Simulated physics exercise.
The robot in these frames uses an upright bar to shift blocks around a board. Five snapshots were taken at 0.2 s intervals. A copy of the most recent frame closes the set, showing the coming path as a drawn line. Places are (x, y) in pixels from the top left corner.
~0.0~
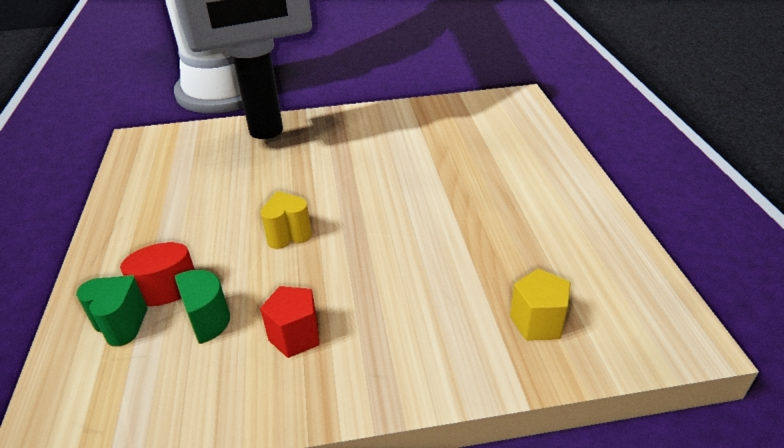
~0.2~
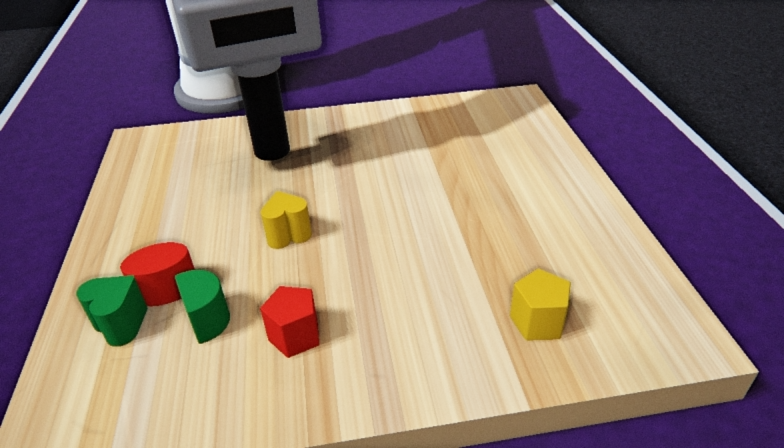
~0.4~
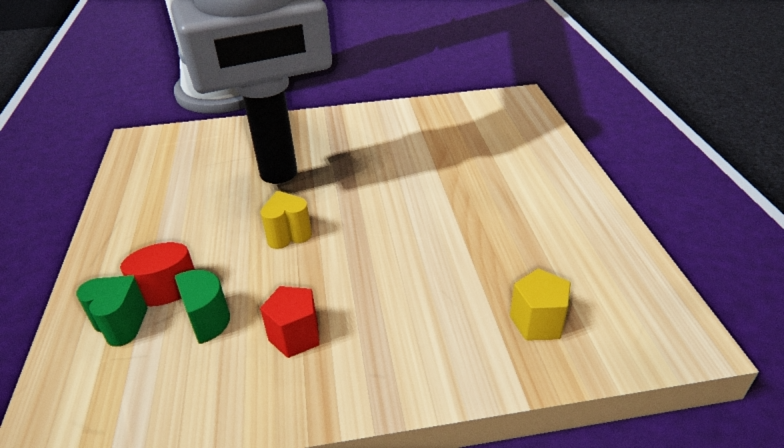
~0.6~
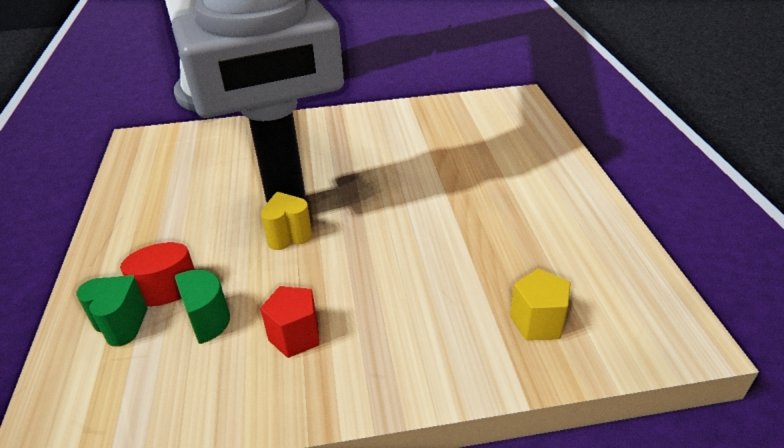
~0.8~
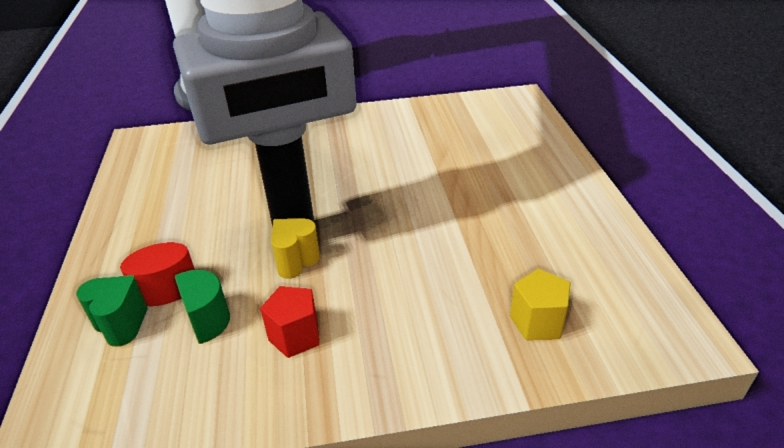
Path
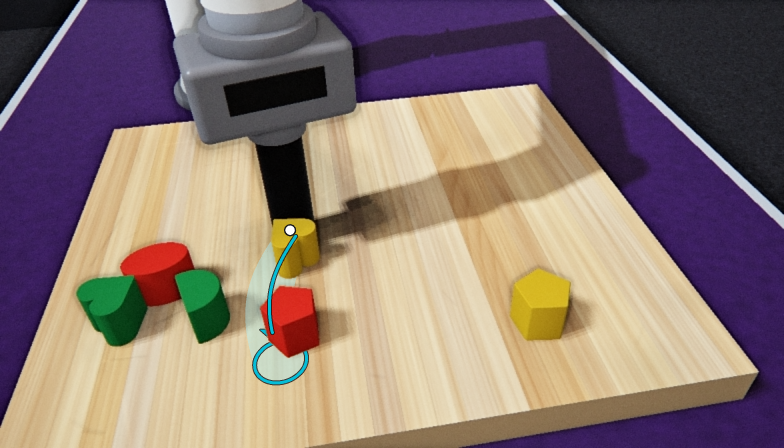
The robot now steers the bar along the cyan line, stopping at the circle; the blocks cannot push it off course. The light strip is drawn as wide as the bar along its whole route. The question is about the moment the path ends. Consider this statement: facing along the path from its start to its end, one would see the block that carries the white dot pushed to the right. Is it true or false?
Answer: False.
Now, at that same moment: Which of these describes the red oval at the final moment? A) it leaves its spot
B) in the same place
My pick is B.
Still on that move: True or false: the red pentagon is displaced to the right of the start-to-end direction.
False.
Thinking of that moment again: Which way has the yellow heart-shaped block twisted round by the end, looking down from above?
Short answer: Counterclockwise.
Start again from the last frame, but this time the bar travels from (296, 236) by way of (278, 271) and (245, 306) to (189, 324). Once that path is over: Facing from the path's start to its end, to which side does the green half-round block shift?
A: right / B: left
I'll go with A - right.
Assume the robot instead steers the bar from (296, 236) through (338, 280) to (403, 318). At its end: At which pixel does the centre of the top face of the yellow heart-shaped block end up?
Located at (302, 272).
Drawn move, from (296, 236) through (276, 272) and (270, 315) to (281, 361); the dot is on the yellow heart-shaped block.
On the path given first. One third of the way, bar at (273, 260); yellow heart-shaped block at (286, 267), turned 50° anticlockwise.
Two thirds of the way, bar at (266, 301); red pentagon at (293, 332); yellow heart-shaped block at (300, 297), turned 70° anticlockwise.
At the end, bar at (277, 347); red oval still; green half-round block still; red pentagon at (306, 362); yellow heart-shaped block at (318, 306), turned 110° anticlockwise.
